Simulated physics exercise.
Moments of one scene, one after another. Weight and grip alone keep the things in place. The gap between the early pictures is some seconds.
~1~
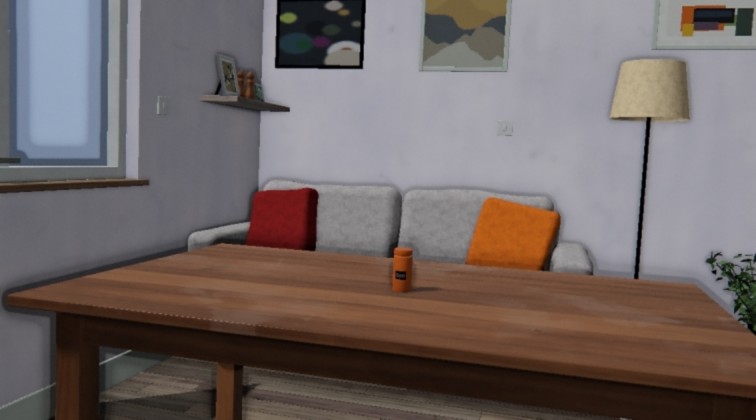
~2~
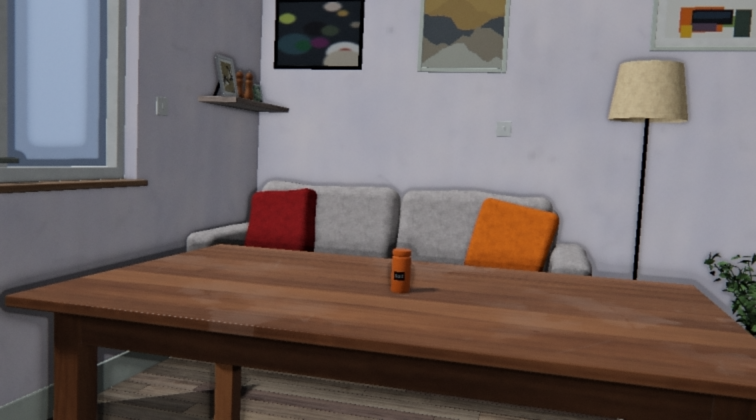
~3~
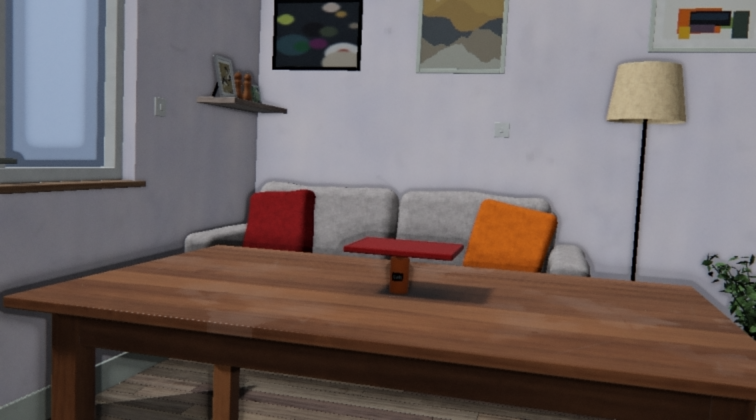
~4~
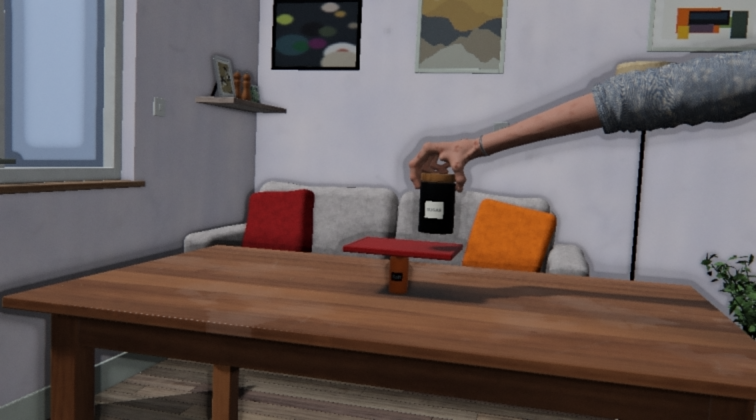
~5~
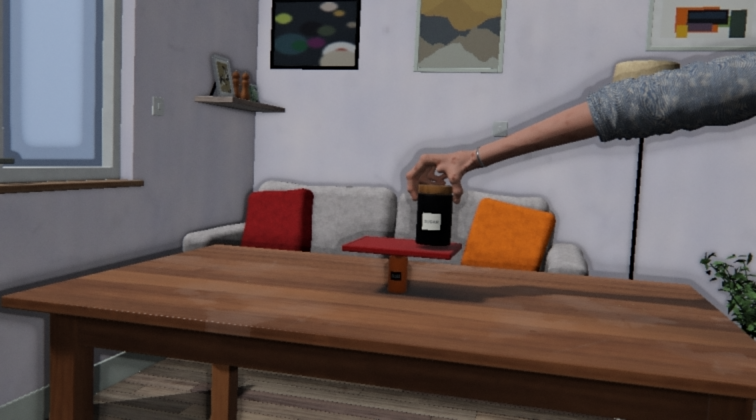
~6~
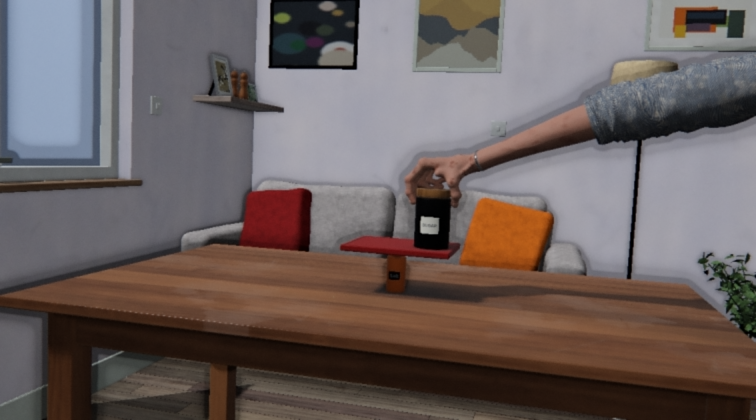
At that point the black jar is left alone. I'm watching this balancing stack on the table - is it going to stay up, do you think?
The tower does not remain standing.
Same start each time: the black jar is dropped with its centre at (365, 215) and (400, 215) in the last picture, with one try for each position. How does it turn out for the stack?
Trial 1: Falls over. Trial 2: Stable.
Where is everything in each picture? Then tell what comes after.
In the first frame, the last thing is not in view yet.
In the second frame, the last thing is not in view yet.
In the third frame, the last thing is not in view yet; red lid (406, 248).
The fourth frame shows on its way; black jar (437, 203); red lid (405, 248).
The fifth frame shows on its way; black jar (434, 214); red lid (404, 247).
The sixth frame shows in place under the hand; black jar (433, 218); red lid (403, 247).
Then, 0.30 s on from there, black jar now fallen; red lid turned 63° from how it was put; orange shaker turned 8° from how it was put.
Then, 0.60 s on from there, red lid now fallen; orange shaker on its side.
In the end, fallen, black jar and red lid; toppled in the stack, orange shaker. The stack comes apart.
